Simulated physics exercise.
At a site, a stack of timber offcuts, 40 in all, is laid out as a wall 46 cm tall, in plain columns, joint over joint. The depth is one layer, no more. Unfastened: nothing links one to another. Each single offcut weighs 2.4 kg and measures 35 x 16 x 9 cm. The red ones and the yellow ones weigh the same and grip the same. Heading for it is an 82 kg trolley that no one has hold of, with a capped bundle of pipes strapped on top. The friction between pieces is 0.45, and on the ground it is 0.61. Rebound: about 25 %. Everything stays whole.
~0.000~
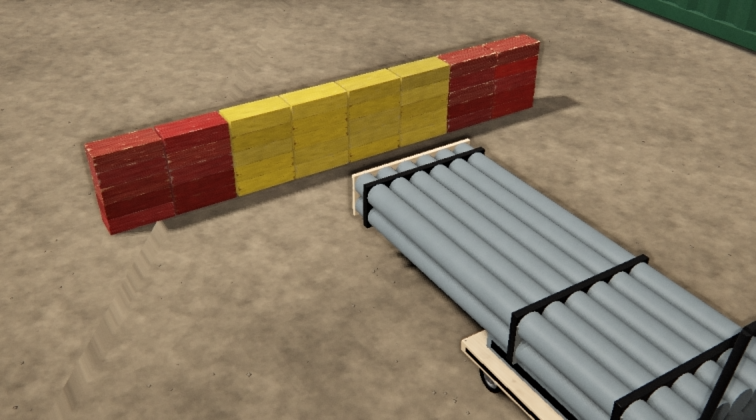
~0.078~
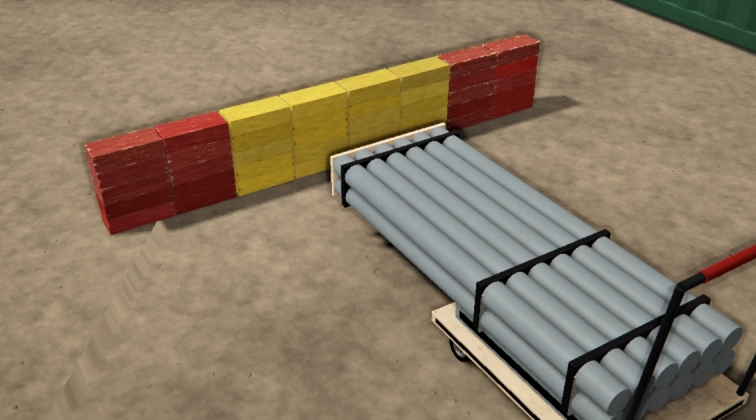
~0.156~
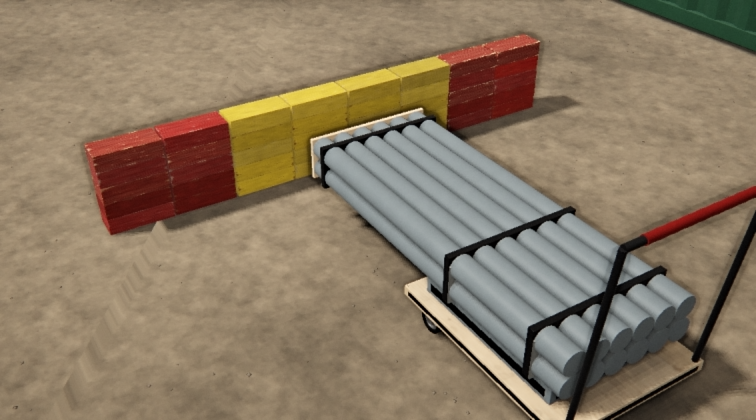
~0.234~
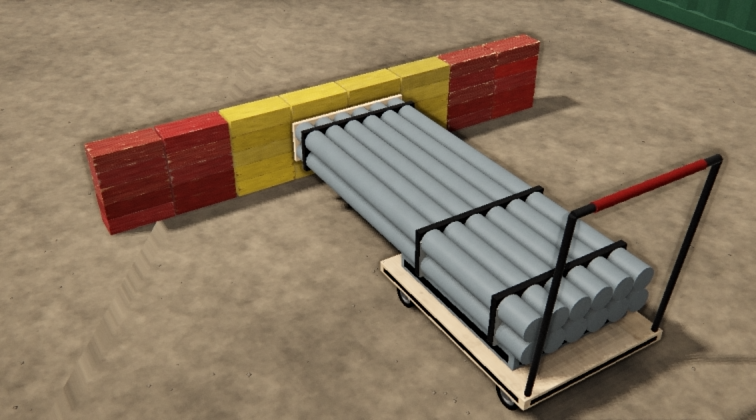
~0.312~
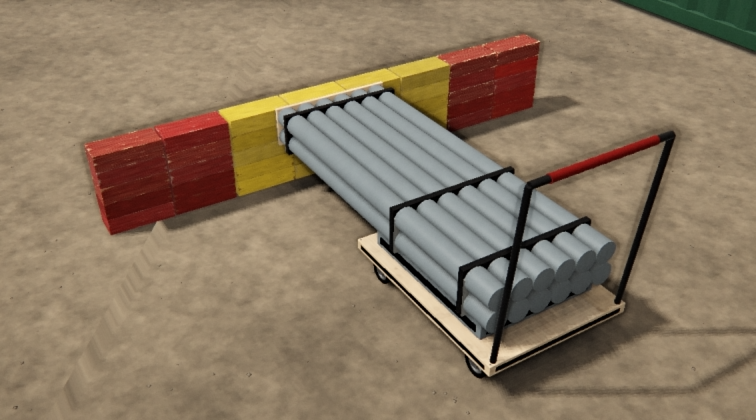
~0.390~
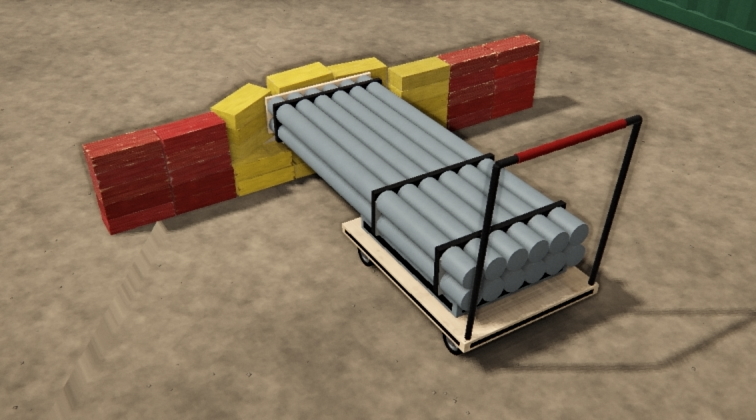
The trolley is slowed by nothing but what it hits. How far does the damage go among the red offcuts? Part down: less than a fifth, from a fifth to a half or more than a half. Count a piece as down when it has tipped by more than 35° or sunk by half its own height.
Down in the end: Short of a fifth.
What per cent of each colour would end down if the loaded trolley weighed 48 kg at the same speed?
You'd get red at 0 and yellow at 60 per cent down.
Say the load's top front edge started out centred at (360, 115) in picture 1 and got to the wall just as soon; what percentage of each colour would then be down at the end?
You'd end up with red at 0 per cent down and yellow at 60 per cent.
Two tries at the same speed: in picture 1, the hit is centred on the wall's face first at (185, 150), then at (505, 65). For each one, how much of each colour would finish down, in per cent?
Down by colour - red: 40%, then 40%; yellow: 20%, then 0%.
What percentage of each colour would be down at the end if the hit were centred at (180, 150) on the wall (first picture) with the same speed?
Down at the end: Red 40 percent, yellow 20 percent.
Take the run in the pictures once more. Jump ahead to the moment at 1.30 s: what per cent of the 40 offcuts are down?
30 percent by then.
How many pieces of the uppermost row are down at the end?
3 in that row.
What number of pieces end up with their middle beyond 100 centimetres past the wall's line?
Estimate: Close to 8 pieces.
Around 0.68 s, load 68 cm past the wall's line, still rolling; none of the 20 red offcuts down (9 of 40 in all colours); top red offcut unmoved; top yellow offcut tipped 33°, 13 cm lower.
Around 1.30 s, load 1.56 m past the wall's line, still rolling; none of the 20 red offcuts down (12 of 40 in all colours); top red offcut unmoved; top yellow offcut on its side.
Finally (2.4 s), load 1.97 m past the wall's line, stopped; none of the 20 red offcuts down (12 of 40 in all colours); top red offcut unmoved; top yellow offcut on its side. That is 0 per cent. Seen by the last camera, middles, top red offcut near (511, 50), top yellow offcut near (278, 52).
